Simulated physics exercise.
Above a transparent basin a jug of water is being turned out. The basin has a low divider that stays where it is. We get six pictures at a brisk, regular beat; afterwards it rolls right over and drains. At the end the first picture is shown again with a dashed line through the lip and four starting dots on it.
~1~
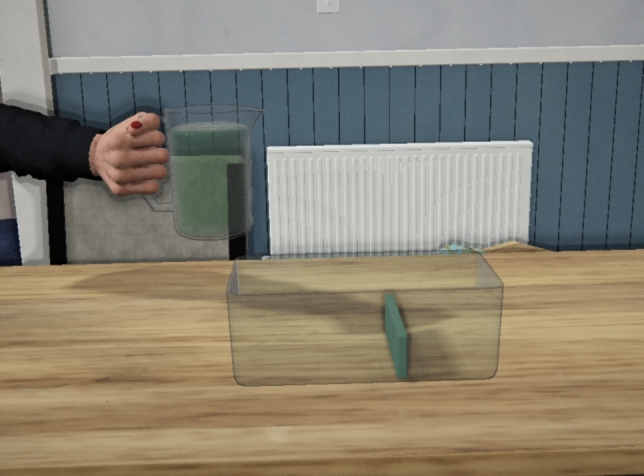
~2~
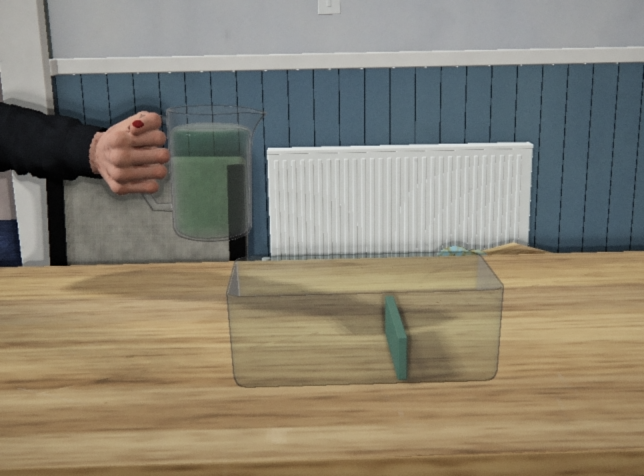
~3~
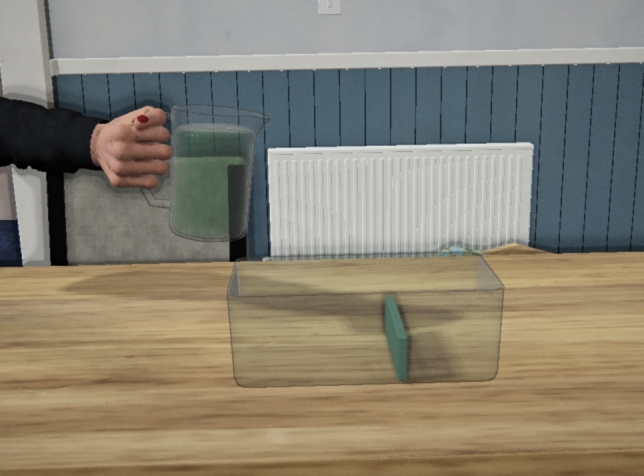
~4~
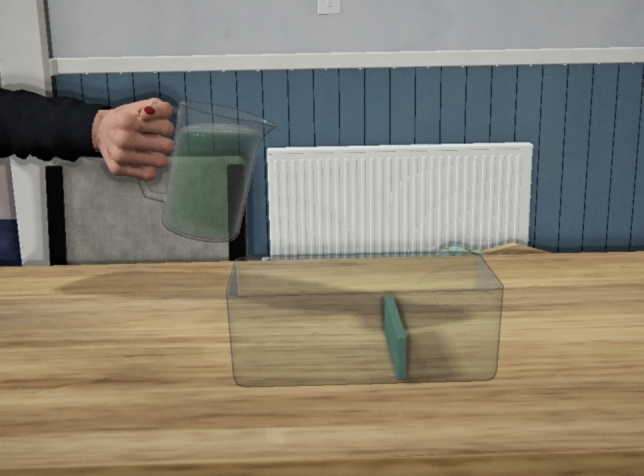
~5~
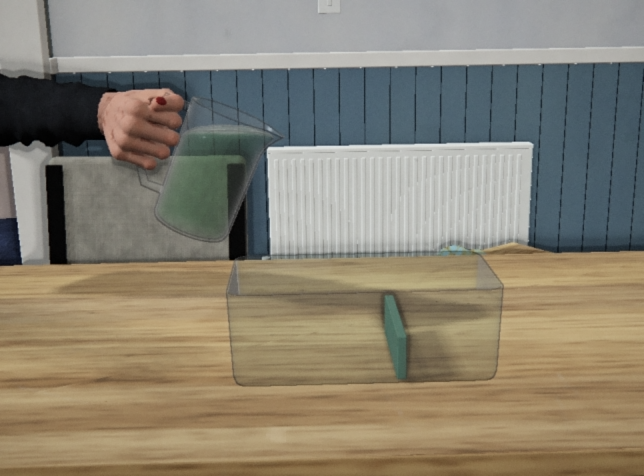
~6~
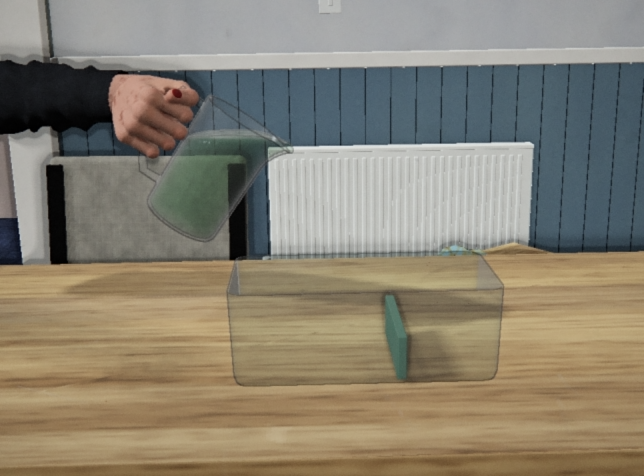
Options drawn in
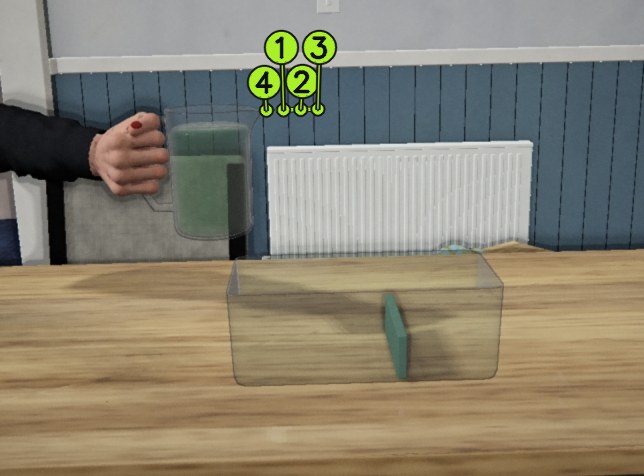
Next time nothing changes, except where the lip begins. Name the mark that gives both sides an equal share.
The best place is 3.
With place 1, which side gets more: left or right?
More ends on the left.
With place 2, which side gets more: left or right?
More ends on the left.
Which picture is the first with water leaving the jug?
Picture 6.
On the marked copy, 1 at (283, 109); 2 at (300, 109); 3 at (317, 109); 4 at (266, 110).
Choosing 1, about 96 % ends left of the wall and 2 % right of it.
Choosing 2, about 90 % ends left of the wall and 7 % right of it; 3 % is lost outside.
Choosing 3, about 55 % ends left of the wall and 44 % right of it.
Choosing 4, about 94 % ends left of the wall and 3 % right of it; 3 % is lost outside.
